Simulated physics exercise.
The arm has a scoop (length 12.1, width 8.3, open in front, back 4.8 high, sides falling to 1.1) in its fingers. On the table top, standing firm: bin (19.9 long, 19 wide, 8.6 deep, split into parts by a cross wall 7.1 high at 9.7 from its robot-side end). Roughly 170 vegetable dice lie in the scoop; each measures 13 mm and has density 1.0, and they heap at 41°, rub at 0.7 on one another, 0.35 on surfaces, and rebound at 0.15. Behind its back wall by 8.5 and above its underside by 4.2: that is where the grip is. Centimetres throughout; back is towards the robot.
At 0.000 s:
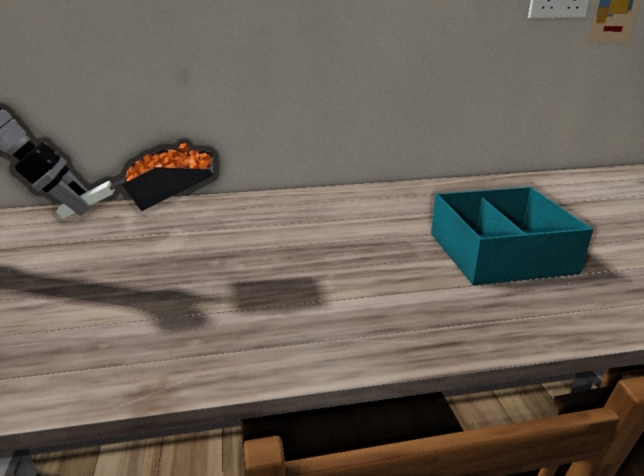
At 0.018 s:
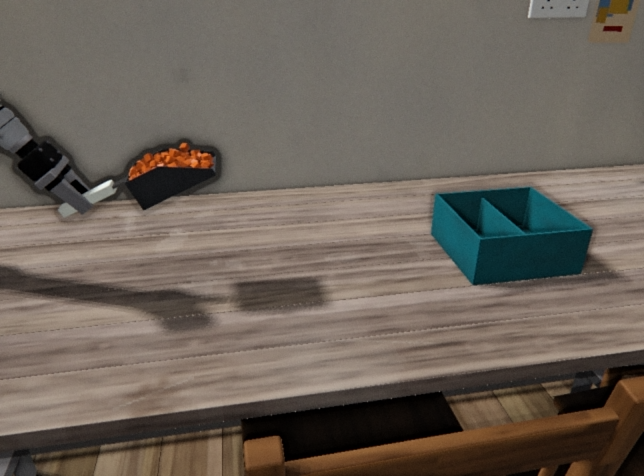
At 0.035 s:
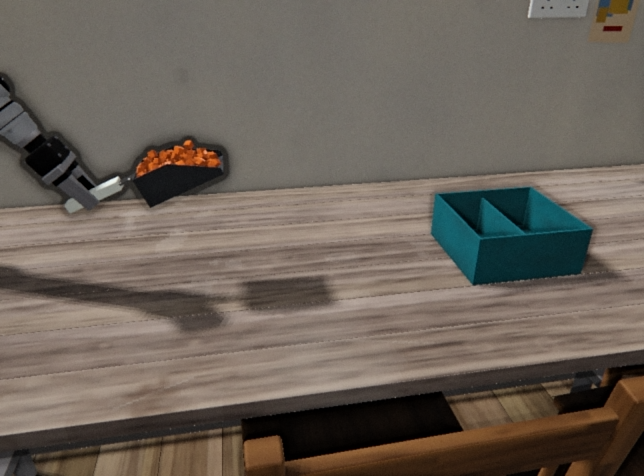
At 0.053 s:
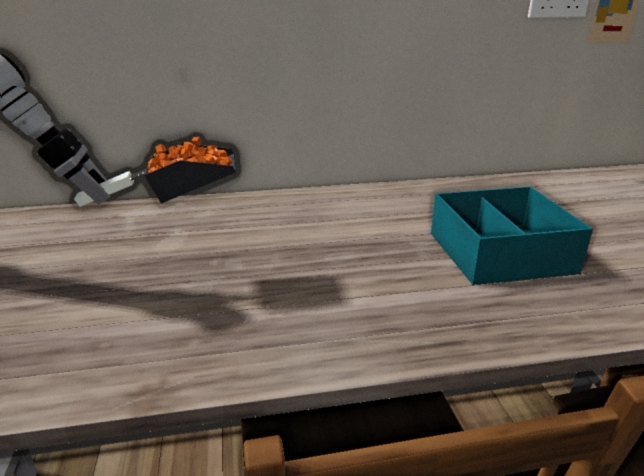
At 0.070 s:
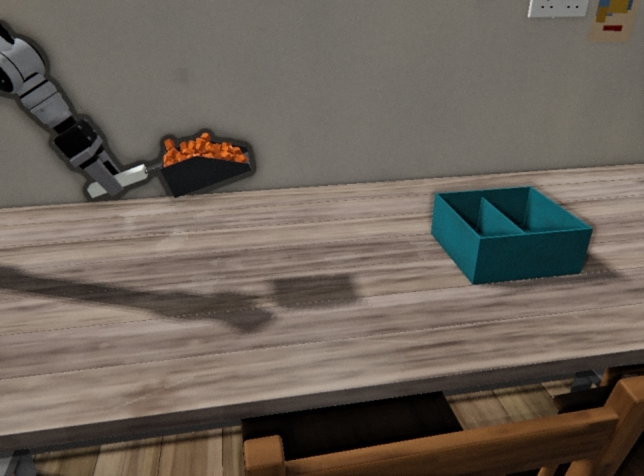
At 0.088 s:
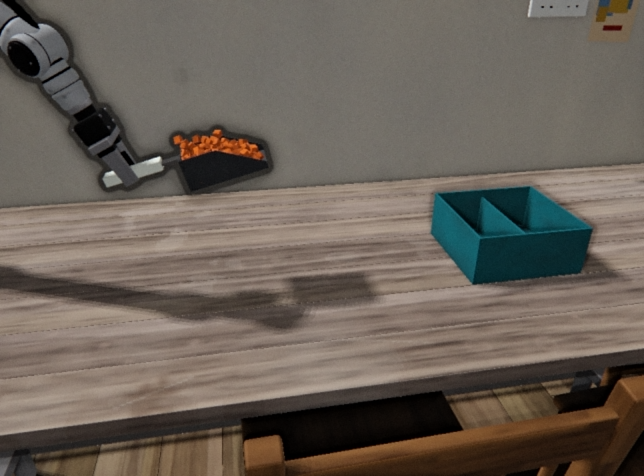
Robot arm carrying a dark scoop heaped with orange pieces slowly rightward above a wooden table with a teal divided box.
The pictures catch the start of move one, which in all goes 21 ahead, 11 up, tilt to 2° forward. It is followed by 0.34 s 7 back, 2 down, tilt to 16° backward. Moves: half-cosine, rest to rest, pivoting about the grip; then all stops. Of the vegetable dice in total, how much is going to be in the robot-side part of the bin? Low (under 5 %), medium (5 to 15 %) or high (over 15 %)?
High.
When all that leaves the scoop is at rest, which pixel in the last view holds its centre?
It sits close to (473, 250).
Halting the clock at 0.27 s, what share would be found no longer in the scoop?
Roughly 95 percent up to then.
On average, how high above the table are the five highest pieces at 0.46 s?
Height: Around 10 cm.
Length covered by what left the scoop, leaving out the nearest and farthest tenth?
Around 14 cm long.
After 0.27 s, level, highest piece 27 above the table; 11 on the scoop, 155 in flight or on a rim.
After 0.46 s, tilted 13° backward, highest piece 11 above the table; 93 in the robot-side part, 30 on the table or floor, 1 in the far-side part, 42 in flight or on a rim.
After 0.75 s, tilted 16° backward, highest piece 4 above the table; 92 in the robot-side part, 73 on the table or floor, 1 in the far-side part.
After 1.80 s, tilted 16° backward, highest piece 4 above the table; 92 in the robot-side part, 73 on the table or floor, 1 in the far-side part.
In the end, 92 in the robot-side part, 73 on the table or floor, 1 in the far-side part. That is 55 % in the robot-side part of the bin.
